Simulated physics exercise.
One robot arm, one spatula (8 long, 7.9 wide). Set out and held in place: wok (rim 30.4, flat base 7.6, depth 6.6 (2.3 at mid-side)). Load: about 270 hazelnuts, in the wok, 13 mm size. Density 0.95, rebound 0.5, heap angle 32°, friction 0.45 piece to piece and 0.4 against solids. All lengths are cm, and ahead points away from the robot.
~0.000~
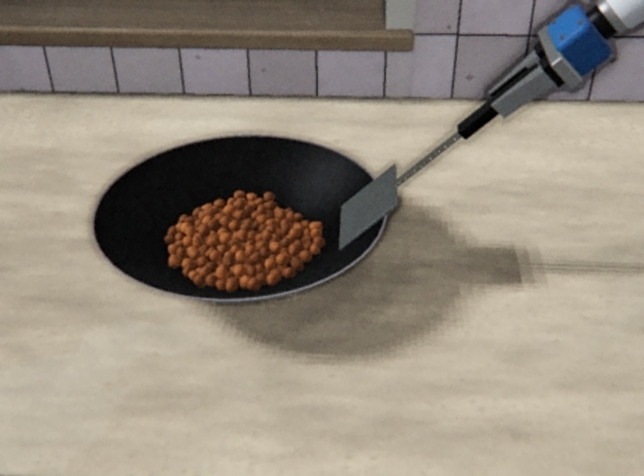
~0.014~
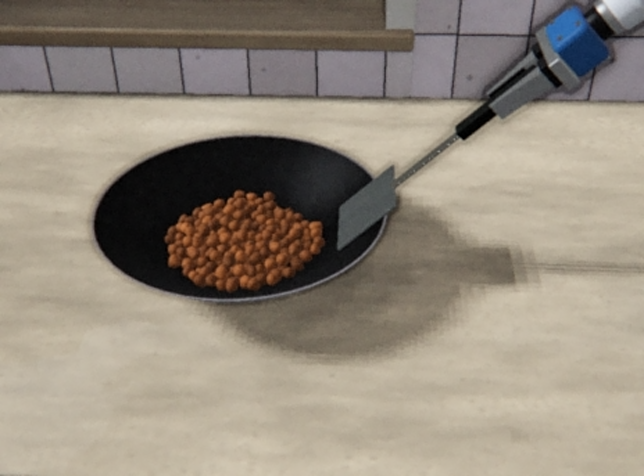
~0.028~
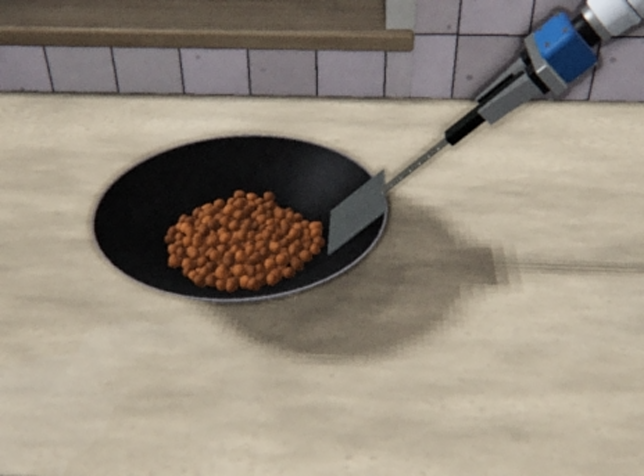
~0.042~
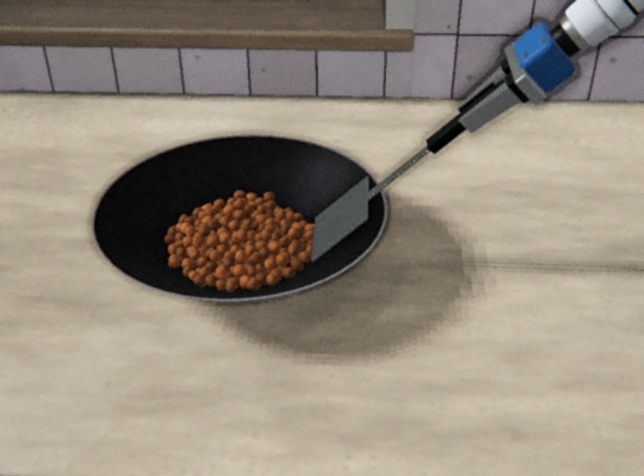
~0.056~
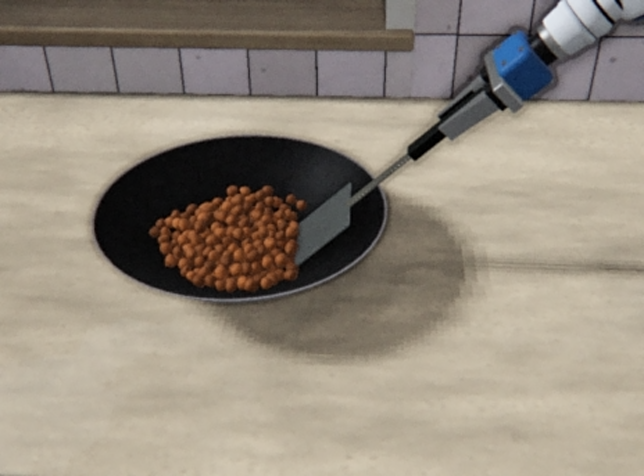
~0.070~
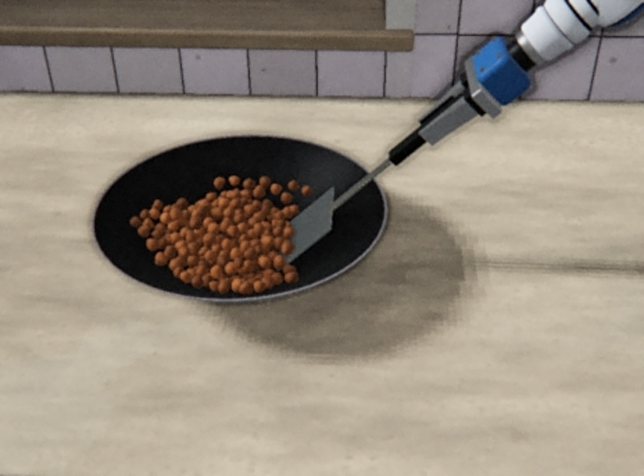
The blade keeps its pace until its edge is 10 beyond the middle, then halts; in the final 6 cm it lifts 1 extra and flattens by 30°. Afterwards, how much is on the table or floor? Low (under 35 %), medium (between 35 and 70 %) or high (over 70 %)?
Answer: Medium; between 35 and 70 % of the hazelnuts finish on the table or floor.
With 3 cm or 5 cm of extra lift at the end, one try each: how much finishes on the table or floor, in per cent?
Some 50 and 45 per cent.
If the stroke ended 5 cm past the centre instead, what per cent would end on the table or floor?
Then about 10 per cent.
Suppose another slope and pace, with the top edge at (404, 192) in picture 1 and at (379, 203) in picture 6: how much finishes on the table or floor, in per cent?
Some 10 per cent.
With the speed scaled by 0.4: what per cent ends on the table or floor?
Some 10 per cent.
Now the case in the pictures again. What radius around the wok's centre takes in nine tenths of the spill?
Some 70 cm.
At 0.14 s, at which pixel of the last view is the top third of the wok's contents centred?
Around (176, 212).
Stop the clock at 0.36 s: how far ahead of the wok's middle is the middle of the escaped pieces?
Roughly 26 cm.
After 0.10 s, sloping 45°, highest piece 8 above the table; 273 in the wok.
After 0.14 s, sloping 39°, highest piece 10 above the table; 267 in the wok, 6 on the blade or in flight.
After 0.36 s, sloping 15°, highest piece 12 above the table; 131 in the wok, 52 on the table or floor, 90 on the blade or in flight.
After 1.41 s, sloping 15°, highest piece 5 above the table; 142 on the table or floor, 131 in the wok.
In the end, 142 on the table or floor, 131 in the wok. That is 52 % on the table or floor.
